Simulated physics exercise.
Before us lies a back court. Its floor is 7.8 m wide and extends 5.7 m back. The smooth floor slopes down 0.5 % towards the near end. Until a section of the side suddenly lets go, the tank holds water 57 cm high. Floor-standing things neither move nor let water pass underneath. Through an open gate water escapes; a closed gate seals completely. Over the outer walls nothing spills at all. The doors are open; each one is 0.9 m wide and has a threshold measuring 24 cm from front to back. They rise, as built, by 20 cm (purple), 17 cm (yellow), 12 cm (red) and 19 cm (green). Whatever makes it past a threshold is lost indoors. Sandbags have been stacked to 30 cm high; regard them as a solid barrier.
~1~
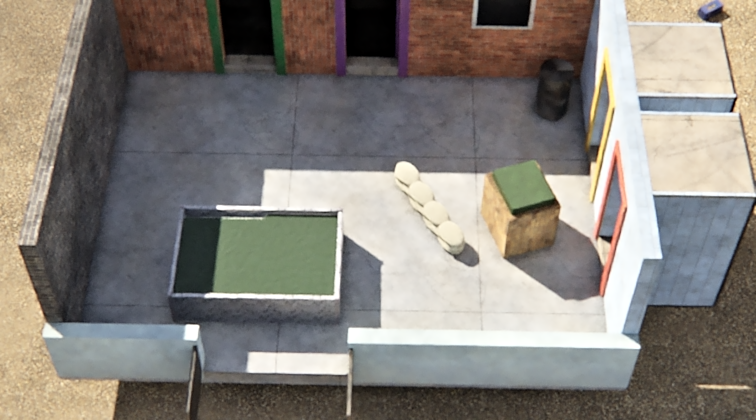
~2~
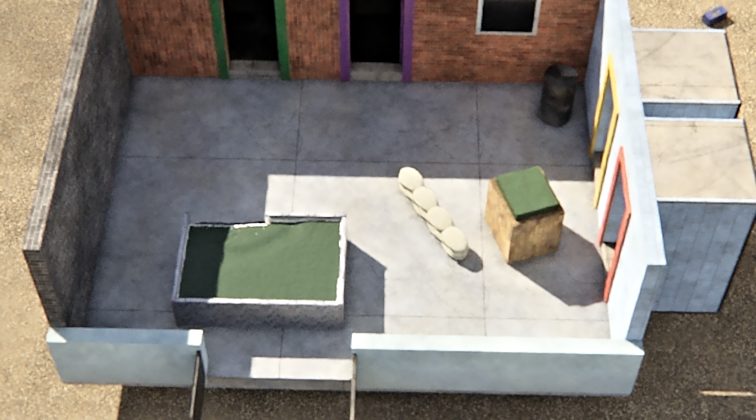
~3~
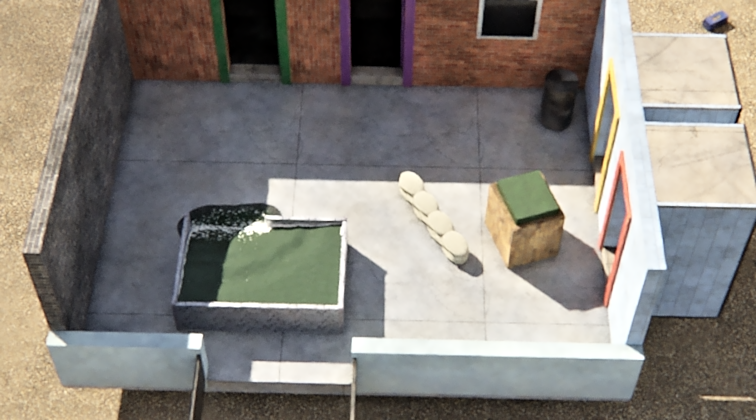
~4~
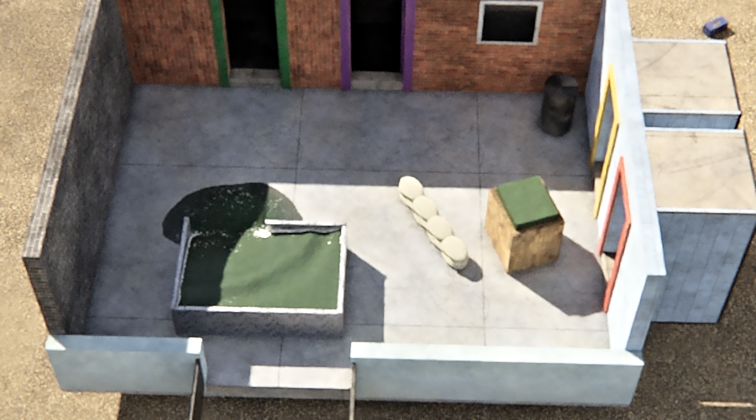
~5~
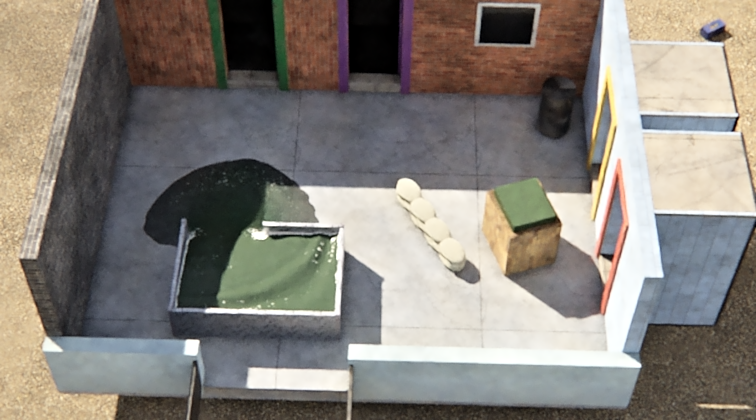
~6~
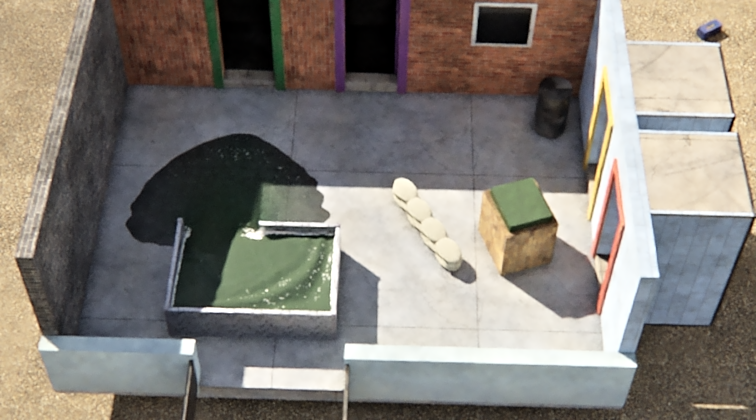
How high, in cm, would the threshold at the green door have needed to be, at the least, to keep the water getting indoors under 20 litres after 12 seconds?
About 18 cm.
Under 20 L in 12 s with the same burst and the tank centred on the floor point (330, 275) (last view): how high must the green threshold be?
A minimum of about 18 cm.
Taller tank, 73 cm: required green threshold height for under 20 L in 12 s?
Something near 24 cm should do.
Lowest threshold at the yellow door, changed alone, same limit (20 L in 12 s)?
At yellow, about 7.5 cm.
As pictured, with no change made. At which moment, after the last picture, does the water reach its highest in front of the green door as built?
1.4 s.
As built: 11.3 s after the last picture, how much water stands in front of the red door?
Some 5.5 centimetres.
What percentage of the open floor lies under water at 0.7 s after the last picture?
The wet part is about 25 per cent.
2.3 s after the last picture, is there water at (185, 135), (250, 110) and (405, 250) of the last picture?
So the three spots come out swamped, swamped, spared, in that order.
Then, 0.7 s after the last picture water covers 25 % of the floor, deepest (30 cm) near (201, 242); 22 cm at the green door, 0 litres in over its 19 cm threshold.
Then, 2.3 s after the last picture water covers 35 % of the floor, deepest (26 cm) near (131, 128); 18 cm at the green door, 9 litres in over its 19 cm threshold.
Then, 11.3 s after the last picture water covers 95 % of the floor, deepest (9 cm) near (592, 382); 4 cm at the green door, 11 litres in over its 19 cm threshold.
At the green door as built, the water peaked near 24 cm, 1.3 s after the last picture.
With a threshold of 14 cm, 58 litres would have come in within the 12 s; with 22.5 cm, 1 litre. So under 20 litres takes about 18 cm.
